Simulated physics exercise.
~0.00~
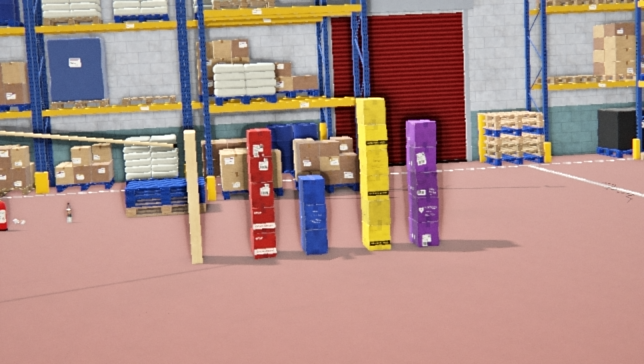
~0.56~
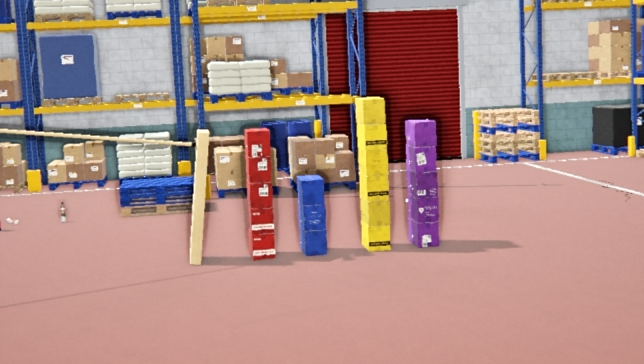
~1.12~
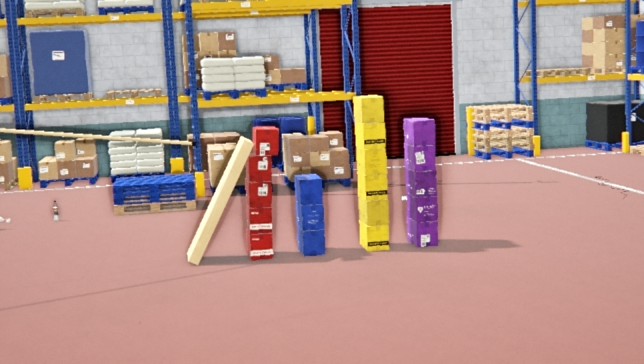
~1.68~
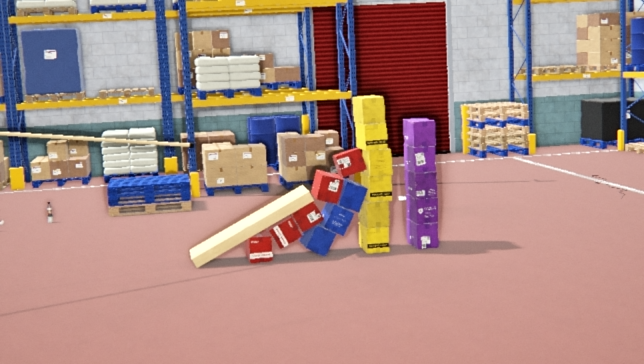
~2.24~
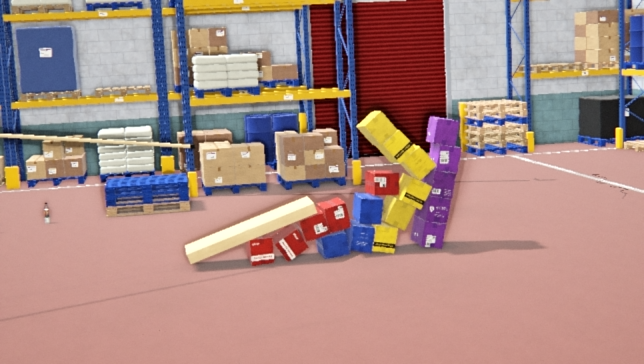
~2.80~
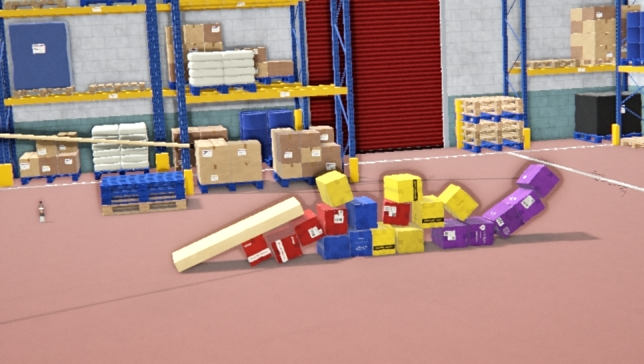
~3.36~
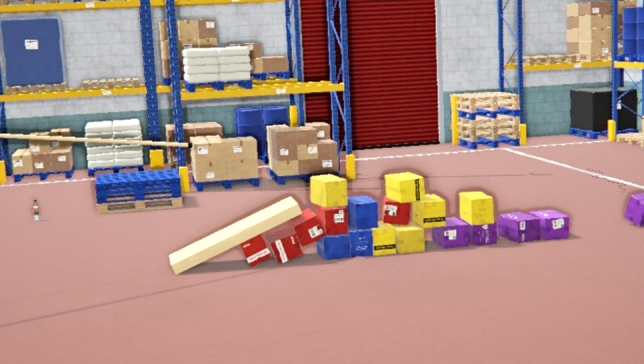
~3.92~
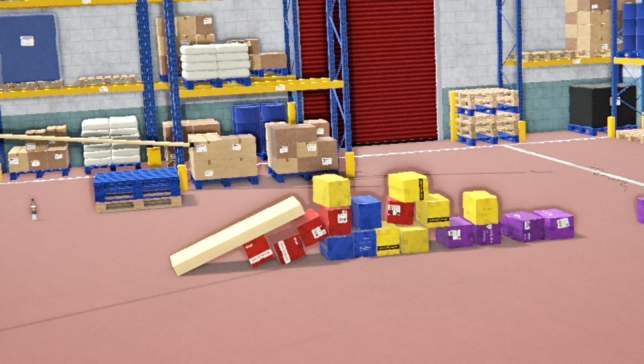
A pale wooden board tipped to the right into a row of stacked cartons in a warehouse, toppling the red, blue, yellow and purple piles in turn, until they lay in a low jumble with the board resting aslant on the red ones.
